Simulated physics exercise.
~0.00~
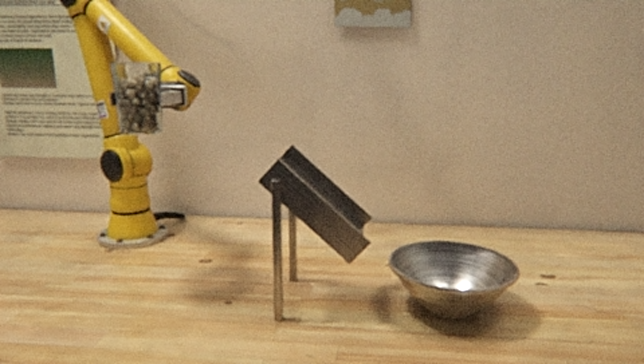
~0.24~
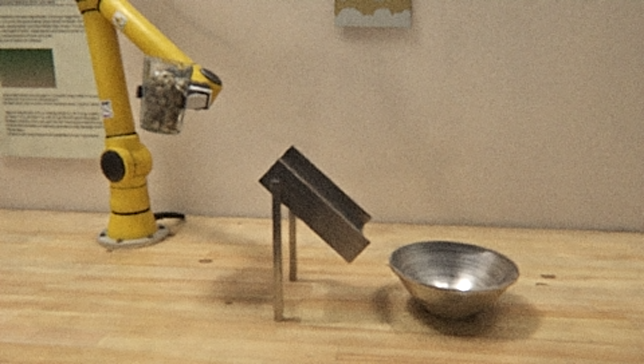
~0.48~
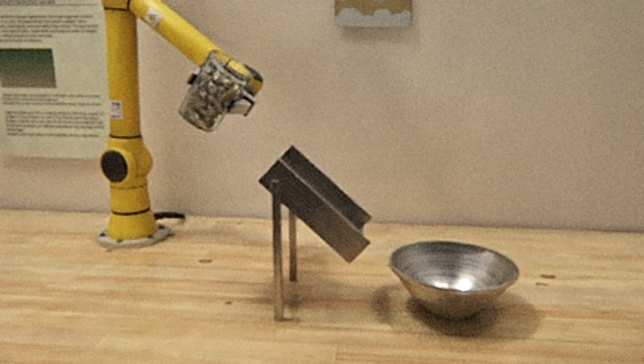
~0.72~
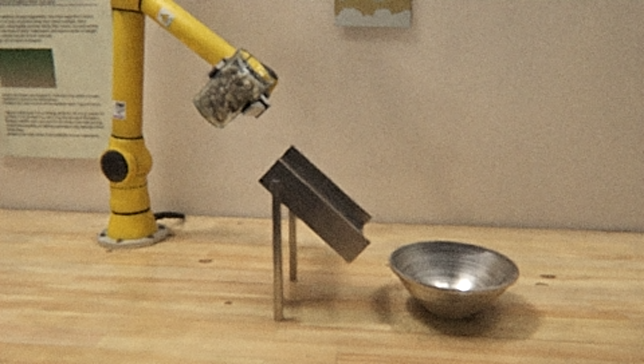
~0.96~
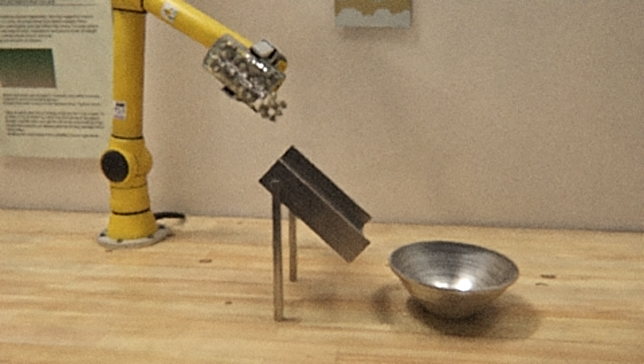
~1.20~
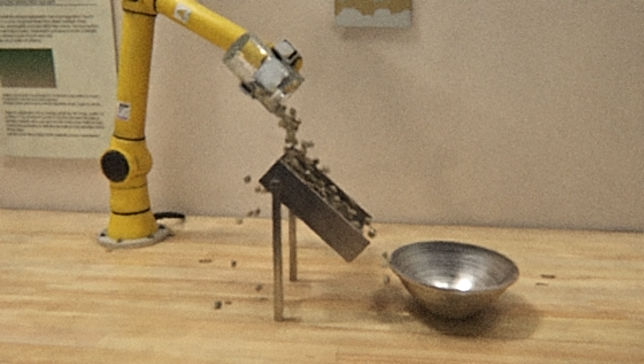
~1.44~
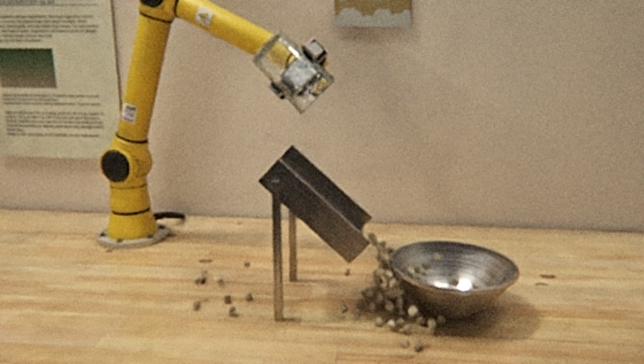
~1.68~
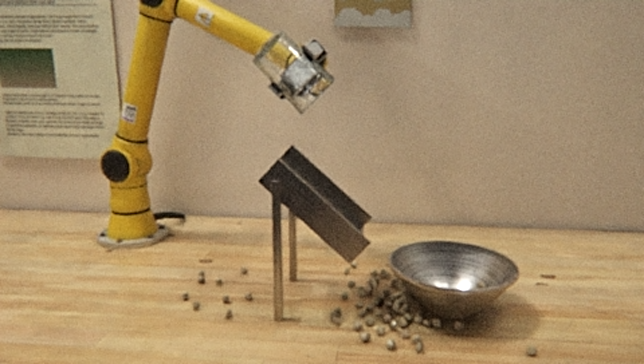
On a wooden table, a yellow robot arm pours pebbles down a chute, most missing the bowl.
